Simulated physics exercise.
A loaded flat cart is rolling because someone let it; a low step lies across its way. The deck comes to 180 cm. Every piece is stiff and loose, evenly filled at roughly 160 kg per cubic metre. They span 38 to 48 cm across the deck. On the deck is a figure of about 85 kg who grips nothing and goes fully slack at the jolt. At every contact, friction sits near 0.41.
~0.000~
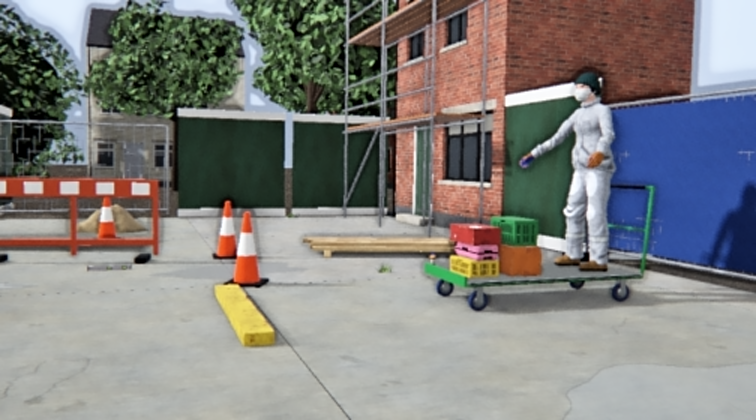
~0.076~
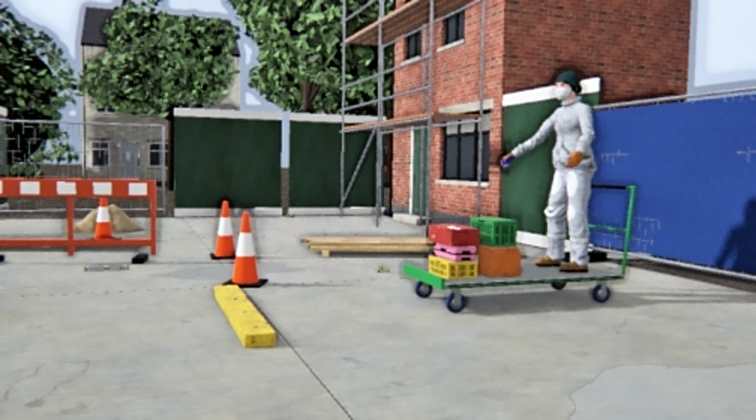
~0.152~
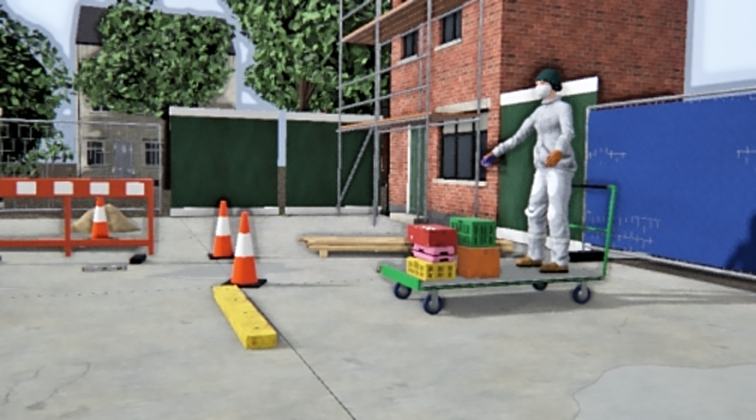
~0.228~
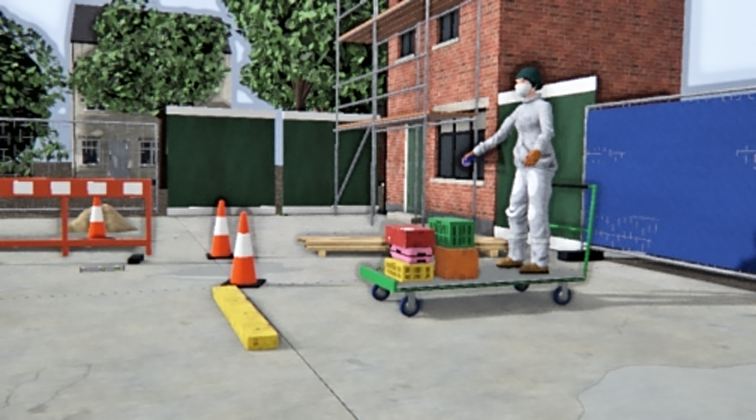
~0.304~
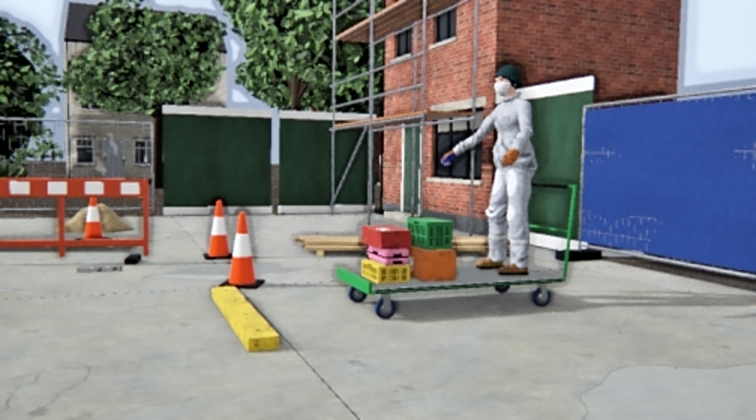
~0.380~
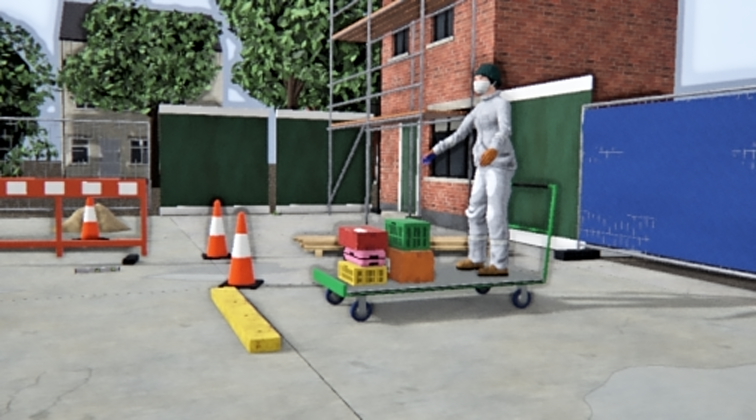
Person in white coveralls and mask standing on a green flat cart of colourful crates, rolling left across a concrete yard.
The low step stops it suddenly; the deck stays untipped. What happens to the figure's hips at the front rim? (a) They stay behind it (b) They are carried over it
Answer: B.
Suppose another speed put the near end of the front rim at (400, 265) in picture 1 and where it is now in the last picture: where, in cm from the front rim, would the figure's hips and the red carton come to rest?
Rest points: Hips at 40 cm behind, red at 110 cm past.
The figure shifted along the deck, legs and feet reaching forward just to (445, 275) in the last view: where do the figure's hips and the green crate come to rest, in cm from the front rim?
Result: Hips 60 cm beyond the rim; green 100 cm beyond it.
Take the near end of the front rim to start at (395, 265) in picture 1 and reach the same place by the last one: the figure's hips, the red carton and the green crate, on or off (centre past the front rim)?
If so, the hips would be still in place, the red one past the rim and the green one past the rim.
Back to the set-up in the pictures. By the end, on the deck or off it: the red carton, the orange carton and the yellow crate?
At the finish the red one is lost, the orange one kept, and the yellow one kept.
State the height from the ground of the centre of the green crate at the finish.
Near 10 cm.
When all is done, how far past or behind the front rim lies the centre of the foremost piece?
140 cm past the rim.
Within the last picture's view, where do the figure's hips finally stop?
Around (232, 264).
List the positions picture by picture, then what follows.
Hips (593, 169), red carton (475, 234), rim corner (466, 283); 0 cm covered, 175 to go, in the first frame.
Hips (574, 168), red carton (454, 235), rim corner (443, 284); 21 cm covered, 153 to go, in the second frame.
Hips (555, 168), red carton (432, 235), rim corner (419, 286); 43 cm covered, 132 to go, in the third frame.
Hips (535, 167), red carton (409, 236), rim corner (396, 288); 64 cm covered, 111 to go, in the fourth frame.
Hips (515, 167), red carton (386, 237), rim corner (370, 290); 85 cm covered, 90 to go, in the fifth frame.
Hips (495, 166), red carton (363, 238), rim corner (345, 292); 106 cm covered, 68 to go. Speed about 2.8 m/s, in the sixth frame.
The wheels strike at 0.62 s.
After 0.87 s the figure's hips are 84 cm behind the rim, near (346, 195) in the last picture's view.
After 1.17 s the figure's hips are 47 cm behind the rim, near (301, 236) in the last picture's view.
After 1.62 s the figure's hips are 9 cm behind the rim, near (254, 243) in the last picture's view.
When all is still (4.1 s), past the rim, pink suitcase, green crate, red carton and the figure's hips; behind it, yellow crate and orange carton.
